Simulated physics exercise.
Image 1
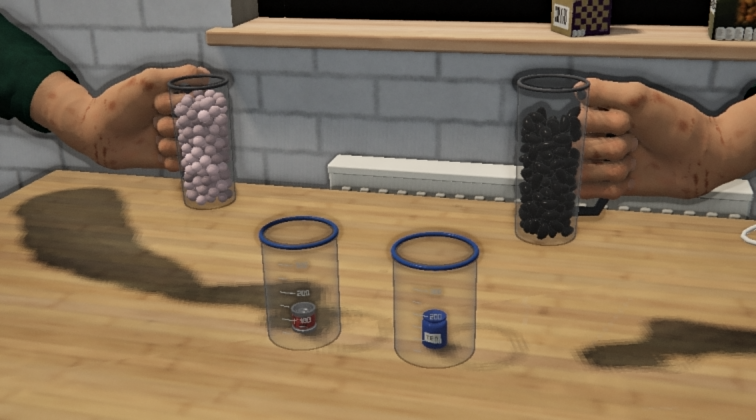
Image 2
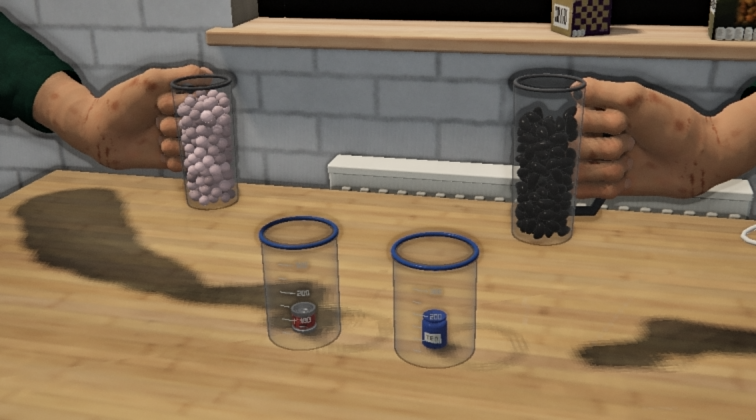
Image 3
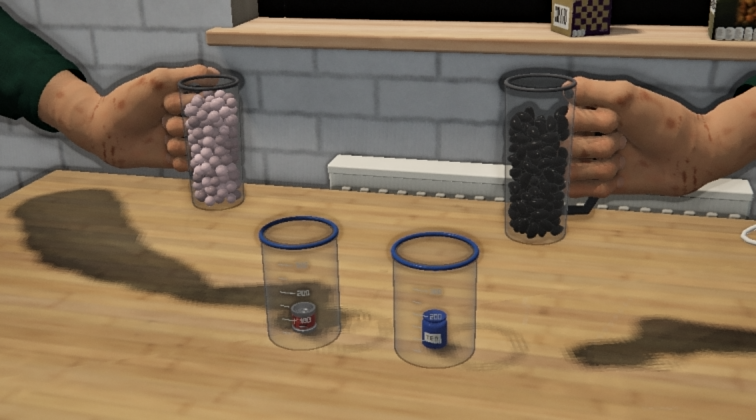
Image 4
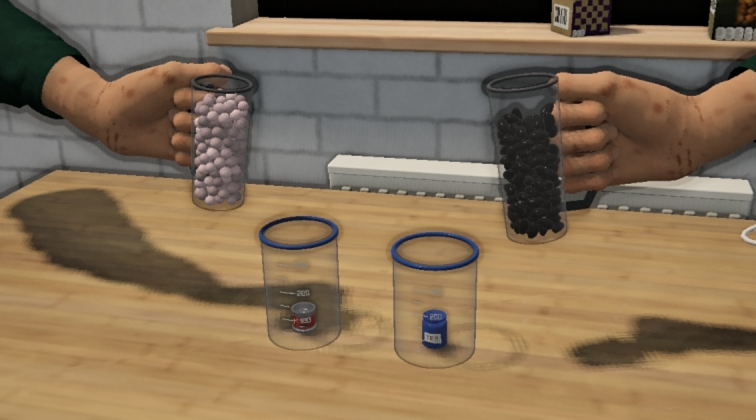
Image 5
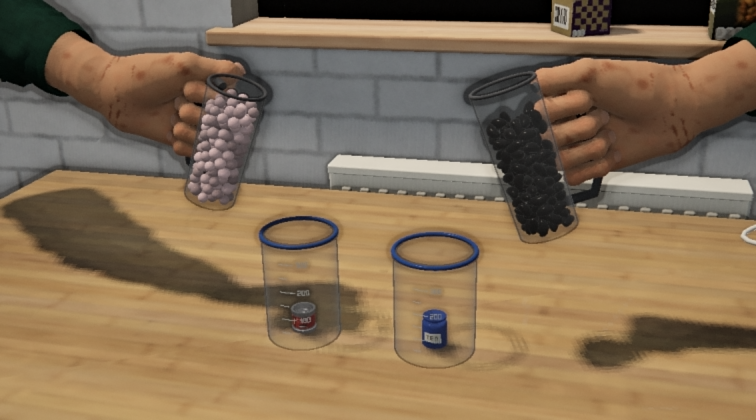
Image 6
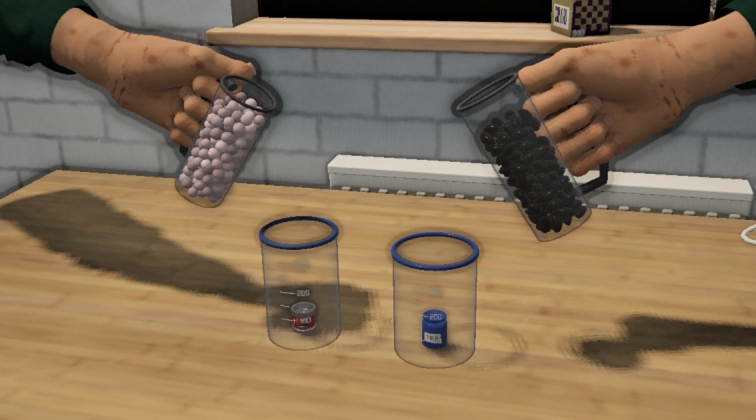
Two hands reach in from either side above a light wooden table, seen from slightly above and in front, with a pale brick wall and a wooden shelf behind. The left holds a clear cup of pale pinkish balls and the right one of black beans, behind two blue-rimmed clear beakers containing a small red-and-silver tin and a blue canister. Both cups shift slightly inward, then tilt toward each other while the view stays still.
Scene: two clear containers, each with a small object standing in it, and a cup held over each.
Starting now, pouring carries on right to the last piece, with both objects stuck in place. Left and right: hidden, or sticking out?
In the end left: Out of sight, right: Out of sight.
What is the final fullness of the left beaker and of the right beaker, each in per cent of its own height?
The left one comes to 55 %, the right one to 60 %.
Then, 0.25 s past the last view, left beaker empty, all of its cupful still in the cup; right beaker empty, all of its cupful still in the cup.
Then, 0.57 s past the last view, left beaker nearly empty, nearly all of its cupful still in the cup; right beaker empty, all of its cupful still in the cup.
Then, 0.92 s past the last view, left beaker a quarter full, about half of its cupful still in the cup; right beaker nearly empty, most of its cupful still in the cup.
Finally, left beaker half full (surface near (301, 278)), nothing beside it; right beaker two thirds full (surface near (435, 289)), nothing beside it; the left thing is covered; the right thing is covered.
